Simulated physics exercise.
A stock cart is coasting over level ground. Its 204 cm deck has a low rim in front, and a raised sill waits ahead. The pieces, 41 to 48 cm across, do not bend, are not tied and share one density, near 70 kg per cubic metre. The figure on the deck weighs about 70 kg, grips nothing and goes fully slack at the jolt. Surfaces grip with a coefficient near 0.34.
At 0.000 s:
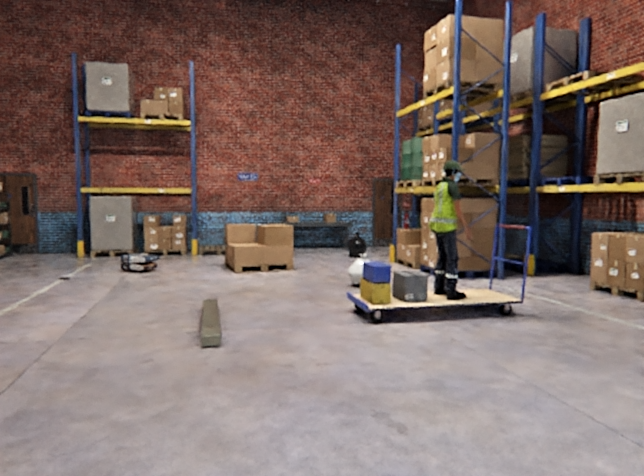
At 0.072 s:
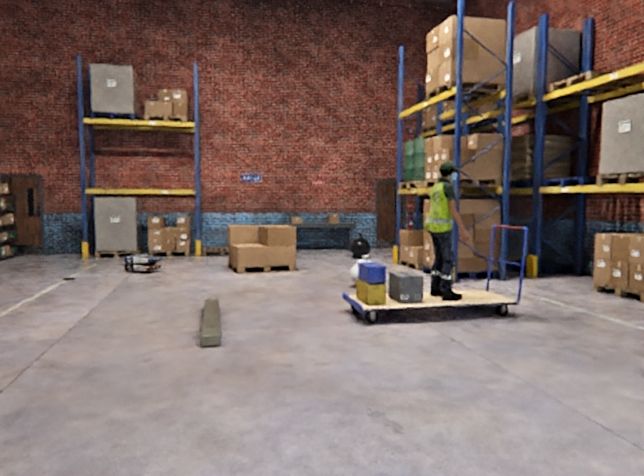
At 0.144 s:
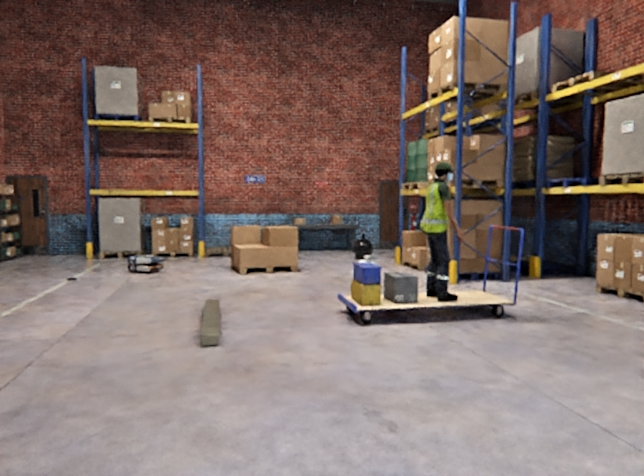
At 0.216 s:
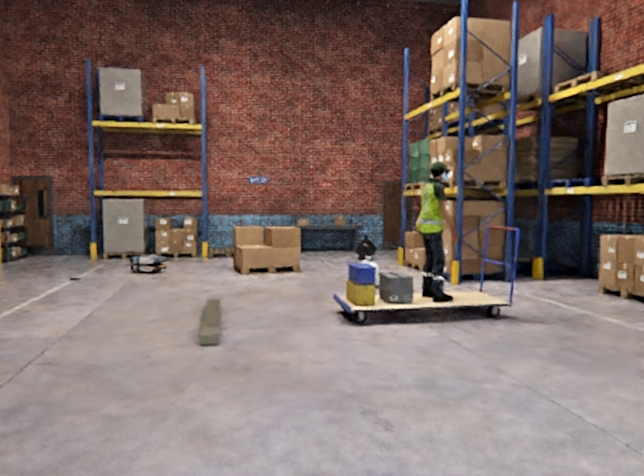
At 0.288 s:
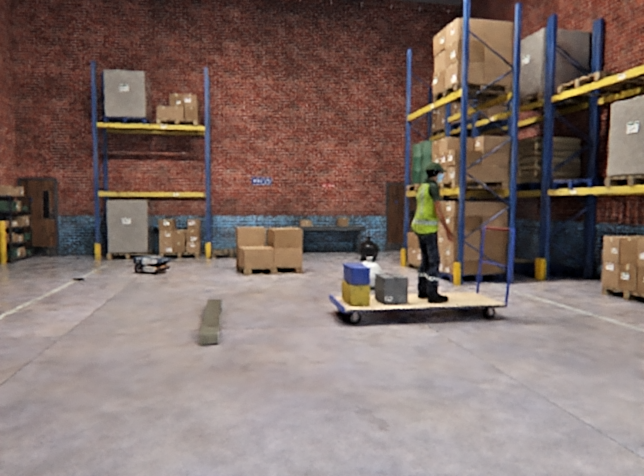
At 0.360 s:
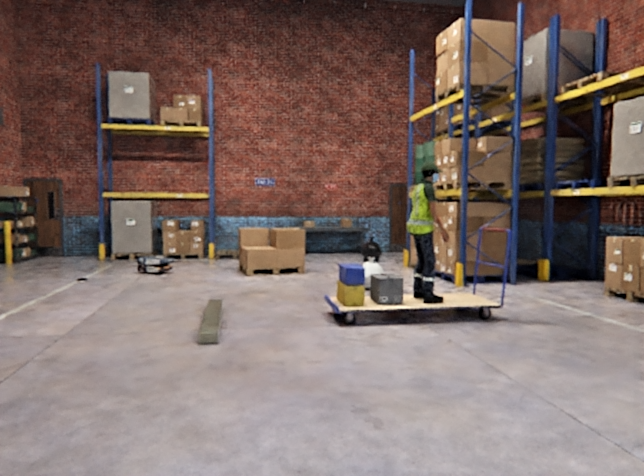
A worker in a yellow vest stood on a flat cart carrying a blue tote, a yellow box and a grey carton as it rolled slowly a short way left across the warehouse floor.
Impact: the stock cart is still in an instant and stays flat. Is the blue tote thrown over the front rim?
The blue tote remains on the deck.
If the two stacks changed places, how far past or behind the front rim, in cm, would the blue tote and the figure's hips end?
In that case blue 40 behind, hips 50 behind.
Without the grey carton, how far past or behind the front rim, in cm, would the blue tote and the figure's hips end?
In that case blue 60 past, hips 50 behind.
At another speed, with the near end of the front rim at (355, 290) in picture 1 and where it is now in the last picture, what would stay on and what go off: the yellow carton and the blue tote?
In that case yellow on, blue off.
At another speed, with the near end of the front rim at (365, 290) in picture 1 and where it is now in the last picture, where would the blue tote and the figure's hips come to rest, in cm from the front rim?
Then blue 80 past, hips 20 behind.
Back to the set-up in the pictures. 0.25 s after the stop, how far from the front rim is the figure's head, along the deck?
About 110 cm behind the rim.
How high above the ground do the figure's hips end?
Some 65 cm up.
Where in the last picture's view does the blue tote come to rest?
At about (221, 277).
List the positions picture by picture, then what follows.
The first picture shows blue tote (376, 272), grey carton (410, 286), rim corner (367, 308); 176 cm short of the stop.
The second picture shows blue tote (372, 273), grey carton (405, 287), rim corner (362, 309); 169 cm short of the stop.
The third picture shows blue tote (367, 273), grey carton (401, 287), rim corner (356, 309); 162 cm short of the stop.
The fourth picture shows blue tote (362, 274), grey carton (396, 288), rim corner (350, 309); 155 cm short of the stop.
The fifth picture shows blue tote (356, 274), grey carton (391, 288), rim corner (344, 310); 148 cm short of the stop.
The sixth picture shows blue tote (351, 274), grey carton (386, 289), rim corner (338, 310); 141 cm short of the stop. Speed about 0.9 m/s.
After 1.85 s the deck stops.
After 2.40 s the blue tote is 10 cm behind the rim, tilted 0°, near (221, 277) in the last picture's view.
After 2.85 s the blue tote is 10 cm behind the rim, tilted 0°, near (221, 277) in the last picture's view.
Final state at 3.2 s, nothing is past the rim; behind it, yellow carton, blue tote, grey carton and the figure's hips.
